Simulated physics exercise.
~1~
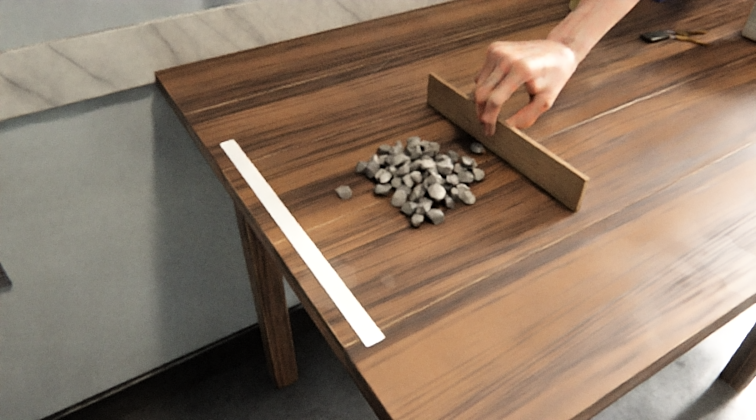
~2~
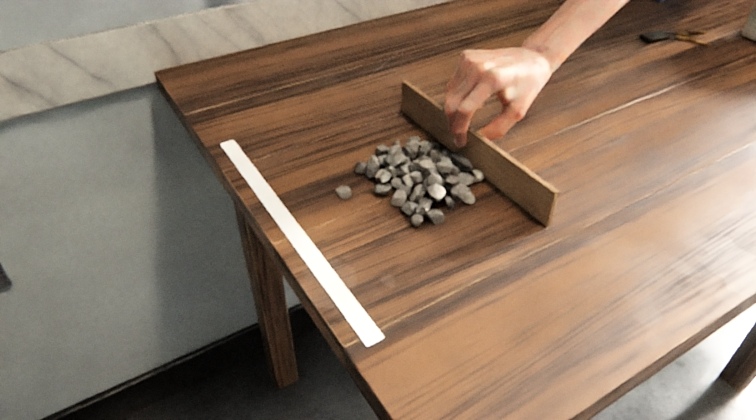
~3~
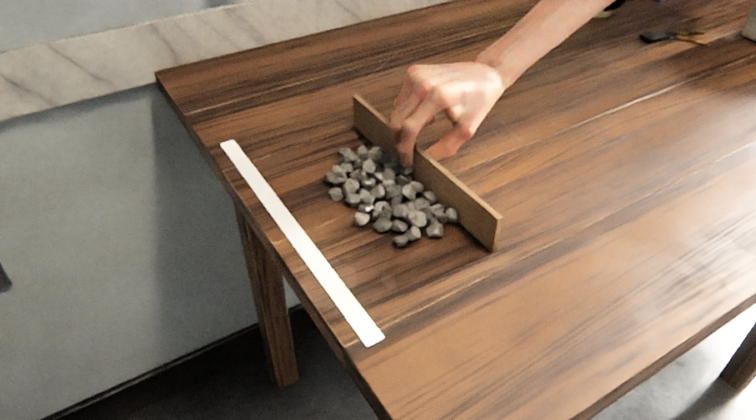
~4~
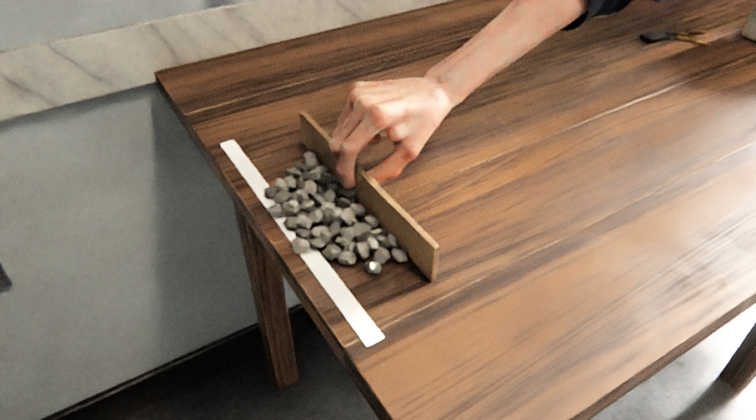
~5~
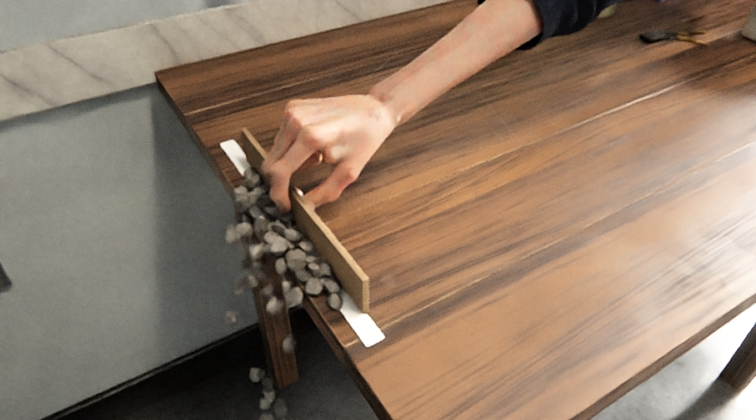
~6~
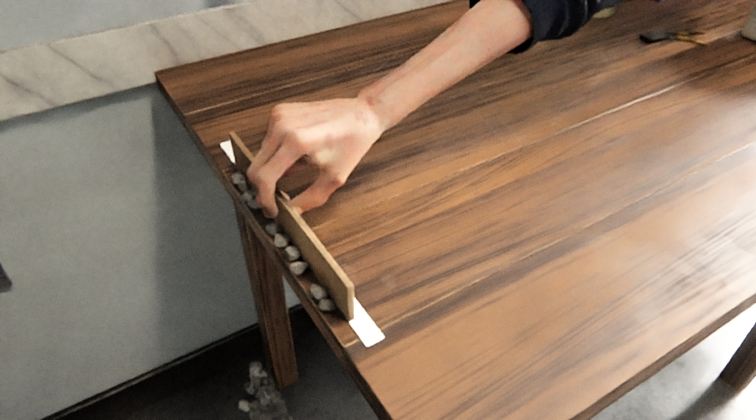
A dark wooden table stands beside a grey wall panel with a pale marble ledge, seen from above at an angle by a still camera. A strip of white tape runs along the left edge, a heap of small grey stones lies near the middle, and a hand holds a long brown card upright to their right. The hand slides the card left until it meets the heap, then pushes the stones across the tape. Many spill over the edge and drop toward the floor. The card stops at the tape, with a few stones left along the edge.
